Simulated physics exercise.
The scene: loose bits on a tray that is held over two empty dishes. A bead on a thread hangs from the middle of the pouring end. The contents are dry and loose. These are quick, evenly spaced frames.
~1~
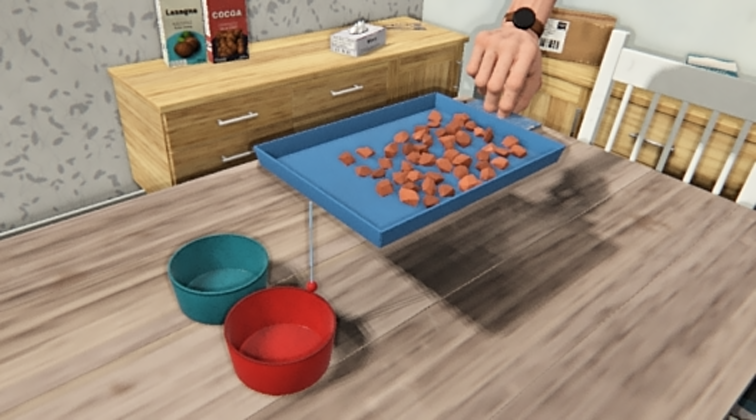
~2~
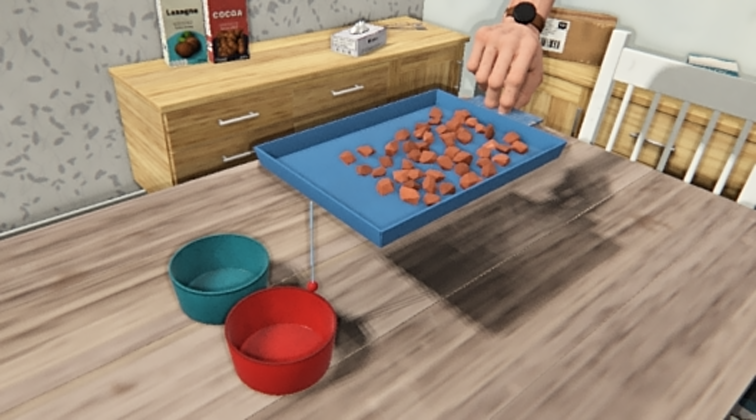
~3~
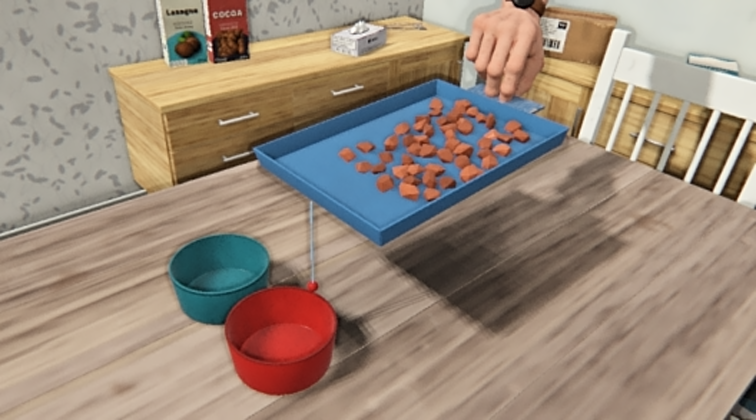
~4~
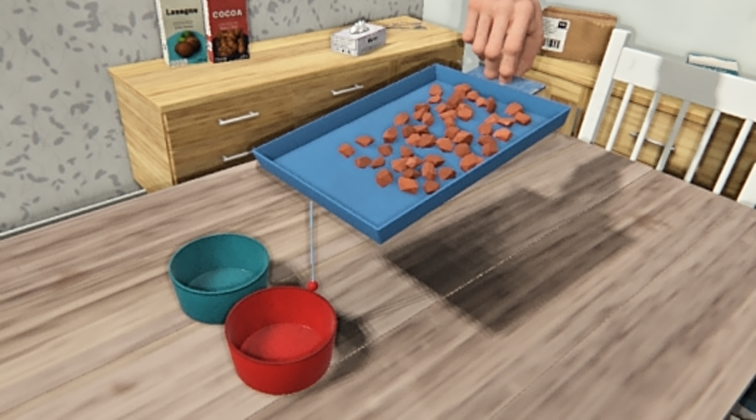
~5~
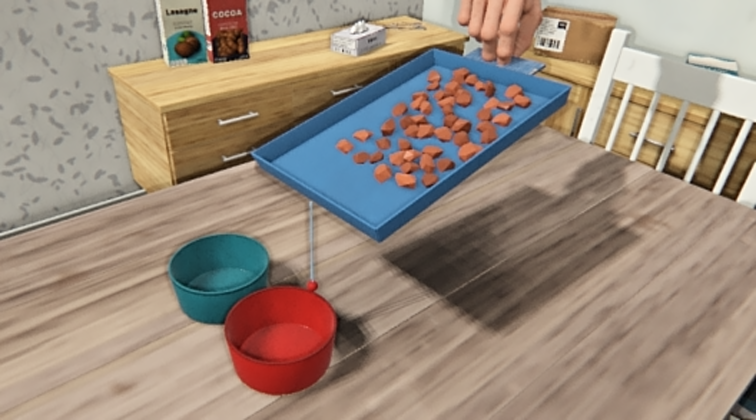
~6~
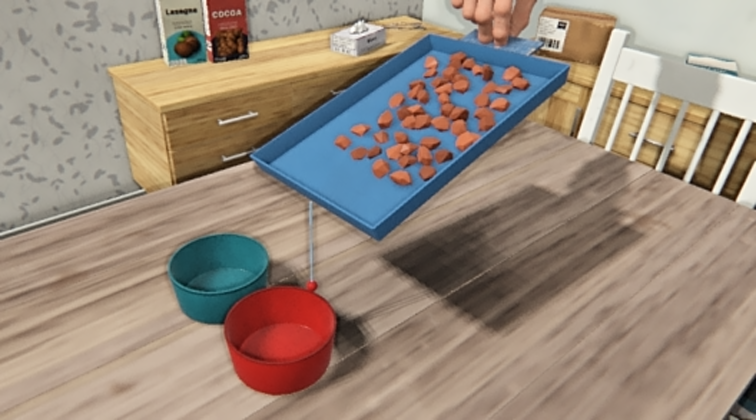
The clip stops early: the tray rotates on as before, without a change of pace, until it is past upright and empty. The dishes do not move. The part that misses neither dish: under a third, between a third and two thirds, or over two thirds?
They take over two thirds between them.
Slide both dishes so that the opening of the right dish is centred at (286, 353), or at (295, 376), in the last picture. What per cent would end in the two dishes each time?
About 90 and 70 per cent.
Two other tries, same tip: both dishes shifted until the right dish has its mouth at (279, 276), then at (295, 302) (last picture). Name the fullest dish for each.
First the right-hand dish, then the right one.
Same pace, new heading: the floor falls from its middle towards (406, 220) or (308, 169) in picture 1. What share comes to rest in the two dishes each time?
In turn 0 and 60 in a hundred.
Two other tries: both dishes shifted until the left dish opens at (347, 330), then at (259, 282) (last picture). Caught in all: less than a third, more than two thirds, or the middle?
At the first place less than a third, at the second more than two thirds.
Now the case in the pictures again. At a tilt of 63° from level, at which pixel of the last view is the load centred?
At about (295, 164).
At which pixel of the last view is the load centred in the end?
Close to (231, 310).
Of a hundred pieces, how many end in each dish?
Left dish near 50 in a hundred; right dish near 40.
Soon, tray tipped steeply; nearly all on the tray; a stray few in the air.
A while on, tray tipped past a quarter turn; about a third on the tray; a small part in the right dish; about a third in the left dish; a small part outside both; a small part in the air.
Towards the end, tray tipped past a quarter turn; about a third in the right dish; about half in the left dish; a small part outside both.
Finally, tray tipped past a quarter turn; about a third in the right dish; about half in the left dish; a small part outside both.
